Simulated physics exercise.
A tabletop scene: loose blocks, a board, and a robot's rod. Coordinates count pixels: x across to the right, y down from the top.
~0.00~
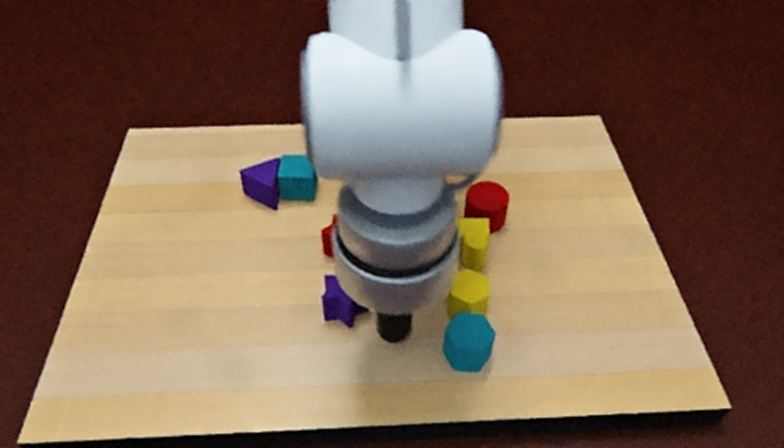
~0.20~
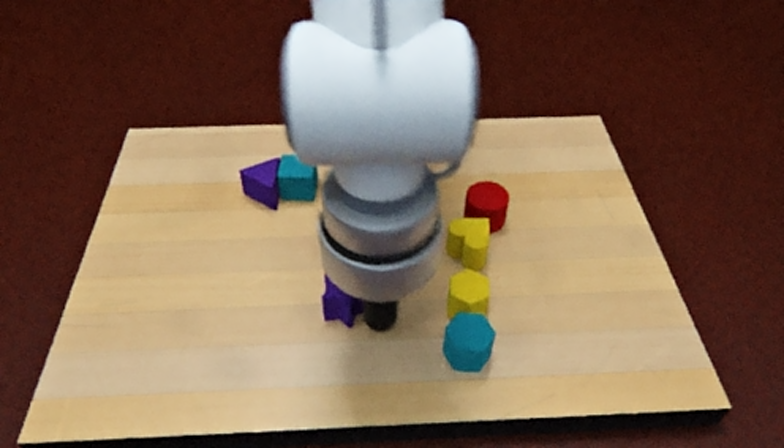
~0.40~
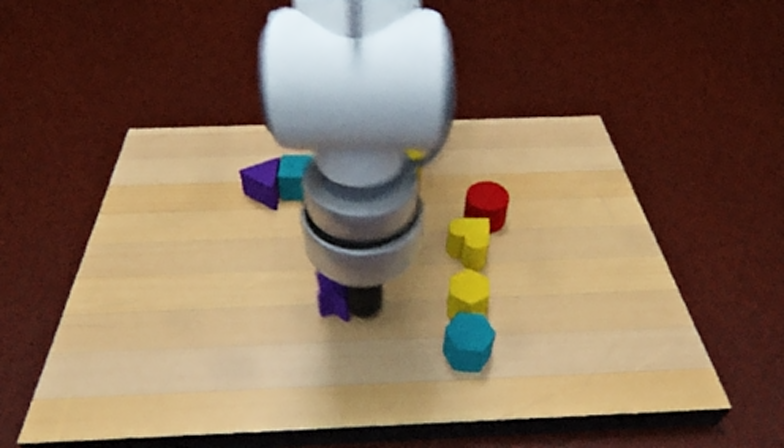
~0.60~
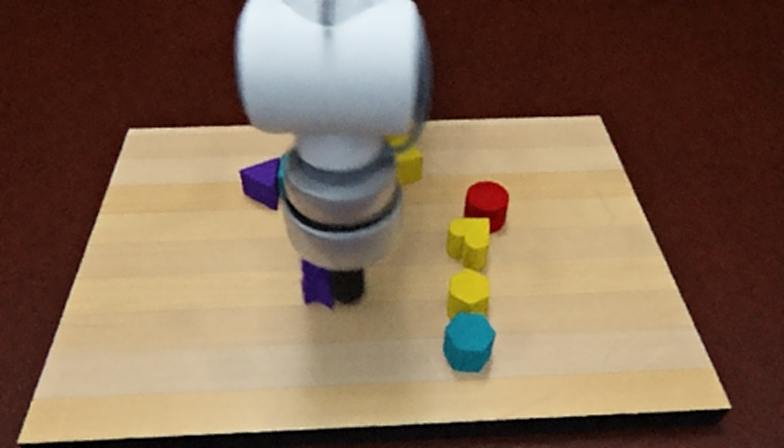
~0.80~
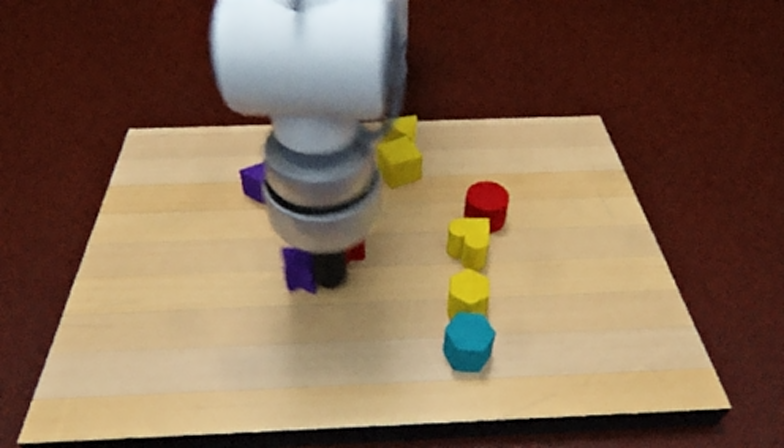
On a wooden board, a robot's rod pushes a purple star left and away.
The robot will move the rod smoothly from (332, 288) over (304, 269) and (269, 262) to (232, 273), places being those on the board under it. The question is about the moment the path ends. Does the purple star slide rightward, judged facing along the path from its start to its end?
Yes, it checks out.
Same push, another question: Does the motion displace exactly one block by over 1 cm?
Yes
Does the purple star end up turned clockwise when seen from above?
The answer is yes.
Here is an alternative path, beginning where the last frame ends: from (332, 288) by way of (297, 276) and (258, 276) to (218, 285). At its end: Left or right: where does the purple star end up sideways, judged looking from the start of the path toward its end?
To the path's right.
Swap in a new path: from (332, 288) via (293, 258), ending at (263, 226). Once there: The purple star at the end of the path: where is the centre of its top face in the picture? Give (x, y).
I predict (233, 218).
On the path given first. One third of the way, rod at (302, 258); purple star at (271, 239).
Two thirds of the way, rod at (266, 251); purple star at (236, 231).
At the end, rod at (229, 262); purple star at (212, 230), turned 30° clockwise; red star unmoved.
